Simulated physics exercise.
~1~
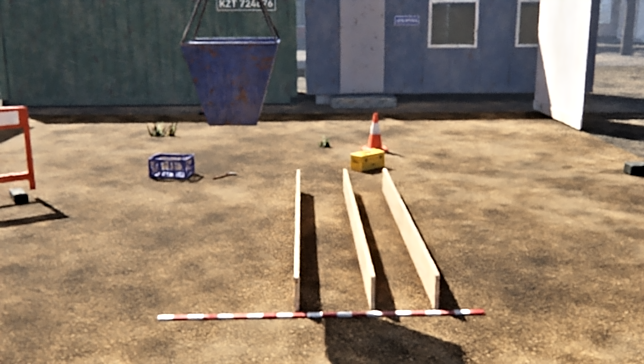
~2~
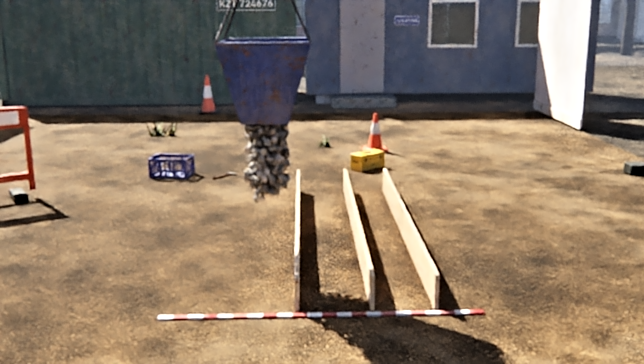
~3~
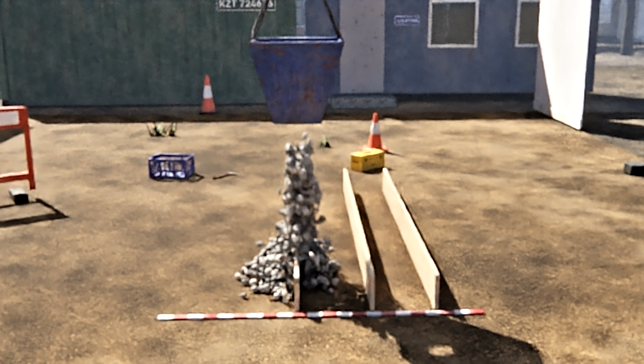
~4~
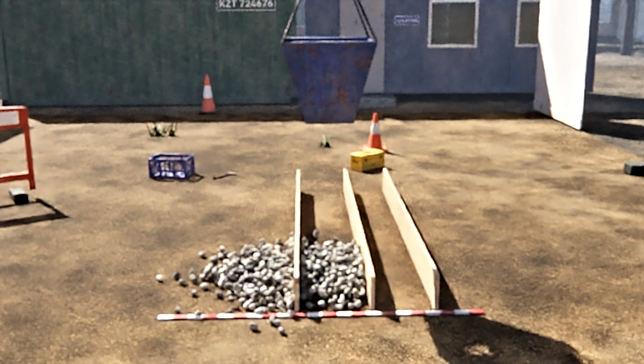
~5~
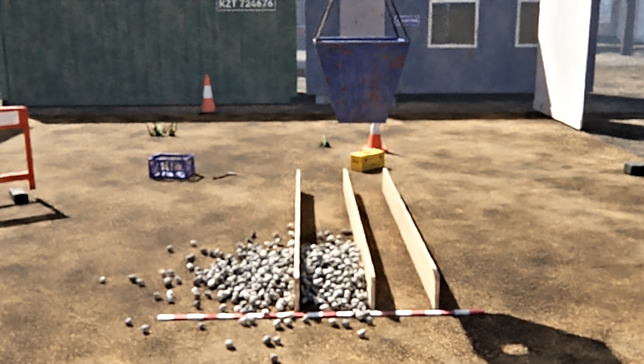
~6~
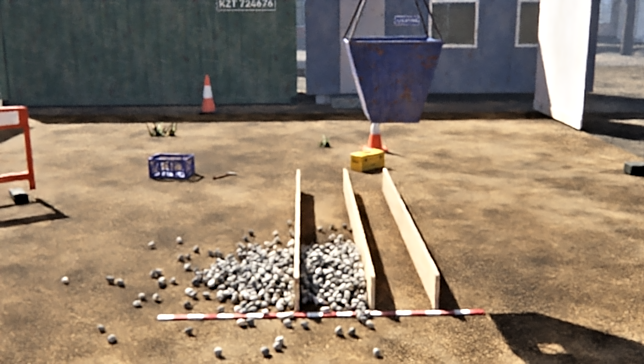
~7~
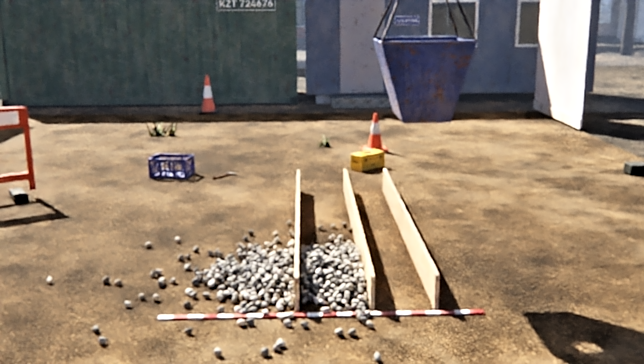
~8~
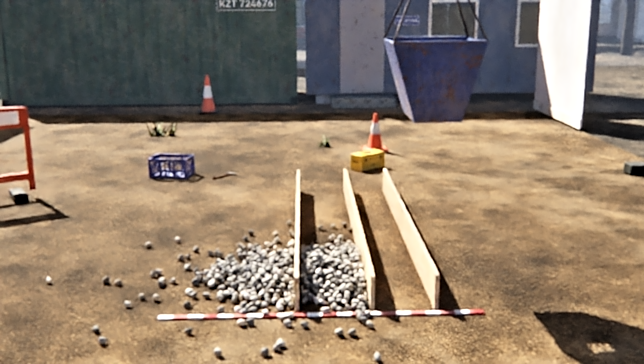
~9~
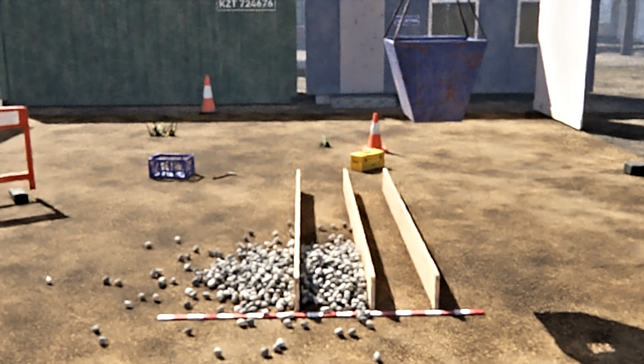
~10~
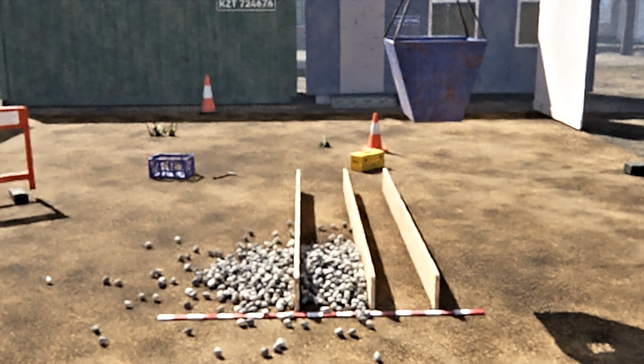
At first, a dark blue skip hangs over sandy ground in front of site cabins, near three upright boards and a red-and-white striped staff. It glides steadily to the right, and grey stones pour from its underside in a thick stream. The stones pile up around the left board, some outside it and some in the left bay. The heap then slumps and spreads, and loose stones roll outward over the ground and past the staff. The emptied skip continues right and stops, with the stones lying still on both sides of the left board and the right bay empty.
